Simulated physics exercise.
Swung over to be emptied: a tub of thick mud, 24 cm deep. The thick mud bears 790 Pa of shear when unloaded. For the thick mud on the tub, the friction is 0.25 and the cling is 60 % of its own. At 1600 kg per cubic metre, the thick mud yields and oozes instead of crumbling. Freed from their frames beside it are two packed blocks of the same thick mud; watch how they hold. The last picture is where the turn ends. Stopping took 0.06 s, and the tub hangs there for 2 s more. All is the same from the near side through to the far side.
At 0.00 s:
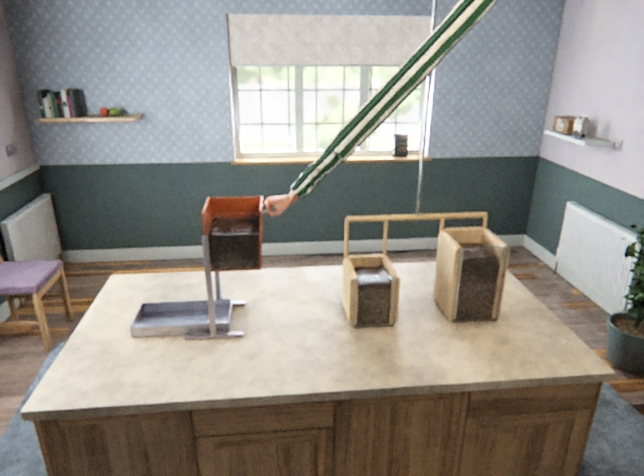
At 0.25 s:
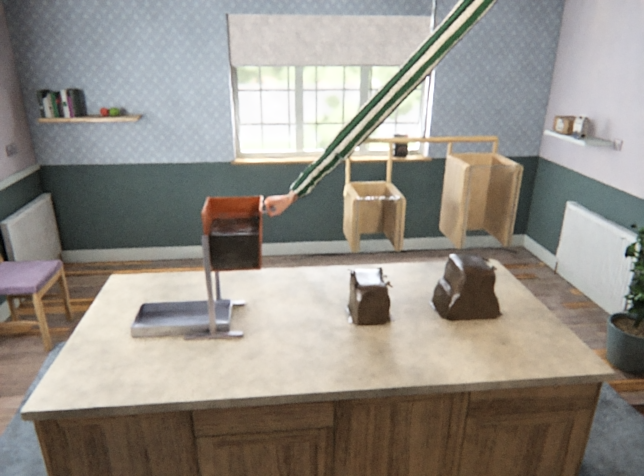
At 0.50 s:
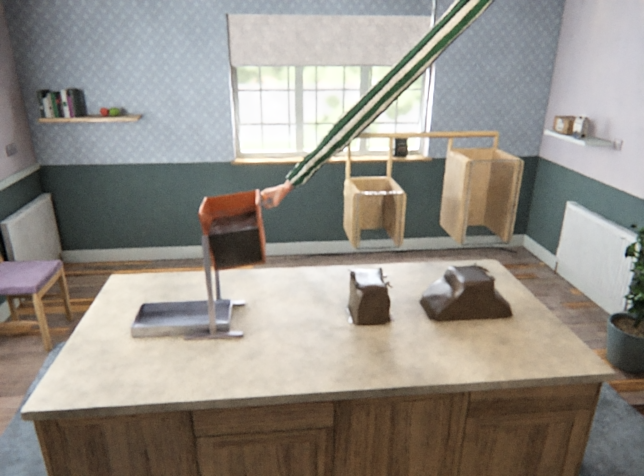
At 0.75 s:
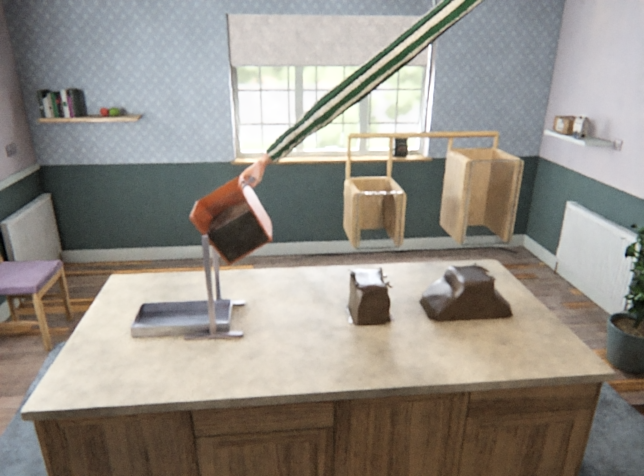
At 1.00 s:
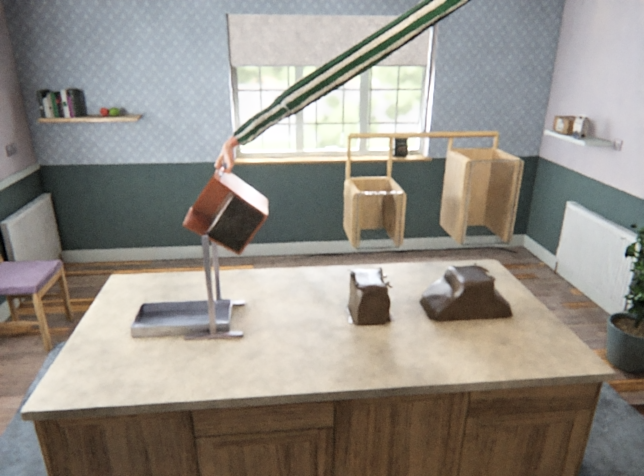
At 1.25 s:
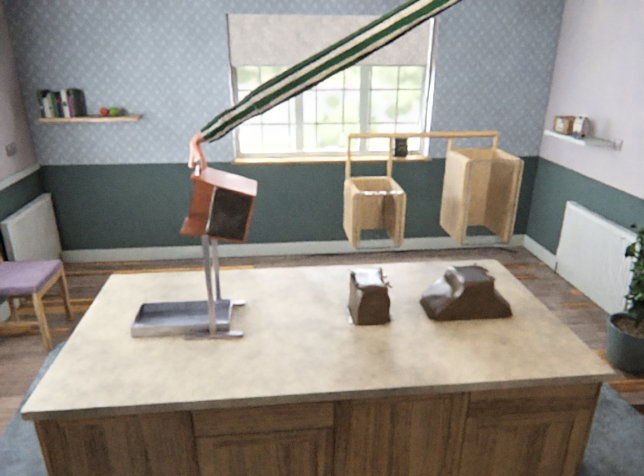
Arm in striped sleeve holding a red tub of mud while wooden moulds lift off two slumping blocks, then steeply tilting it.
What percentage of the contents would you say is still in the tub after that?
I would say about 100 %.
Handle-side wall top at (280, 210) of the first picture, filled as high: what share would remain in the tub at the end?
The tub would end up holding some 100 % of it.
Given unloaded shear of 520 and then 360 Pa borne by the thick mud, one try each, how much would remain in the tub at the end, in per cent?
Respectively 100 % and 100 %.
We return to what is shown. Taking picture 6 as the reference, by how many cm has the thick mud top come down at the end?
0 cm or so.
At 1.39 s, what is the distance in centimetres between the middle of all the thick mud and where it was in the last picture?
Roughly 0 centimetres.
After 1.39 s, the tub is at 75 degrees and holds 100 %.
After 1.56 s, the tub is at 75 degrees and holds 100 %.
After 1.73 s, the tub is at 75 degrees and holds 100 %.
After 1.90 s, the tub is at 75 degrees and holds 100 %.
After 3.25 s, the tub is at 75 degrees and holds 100 %.
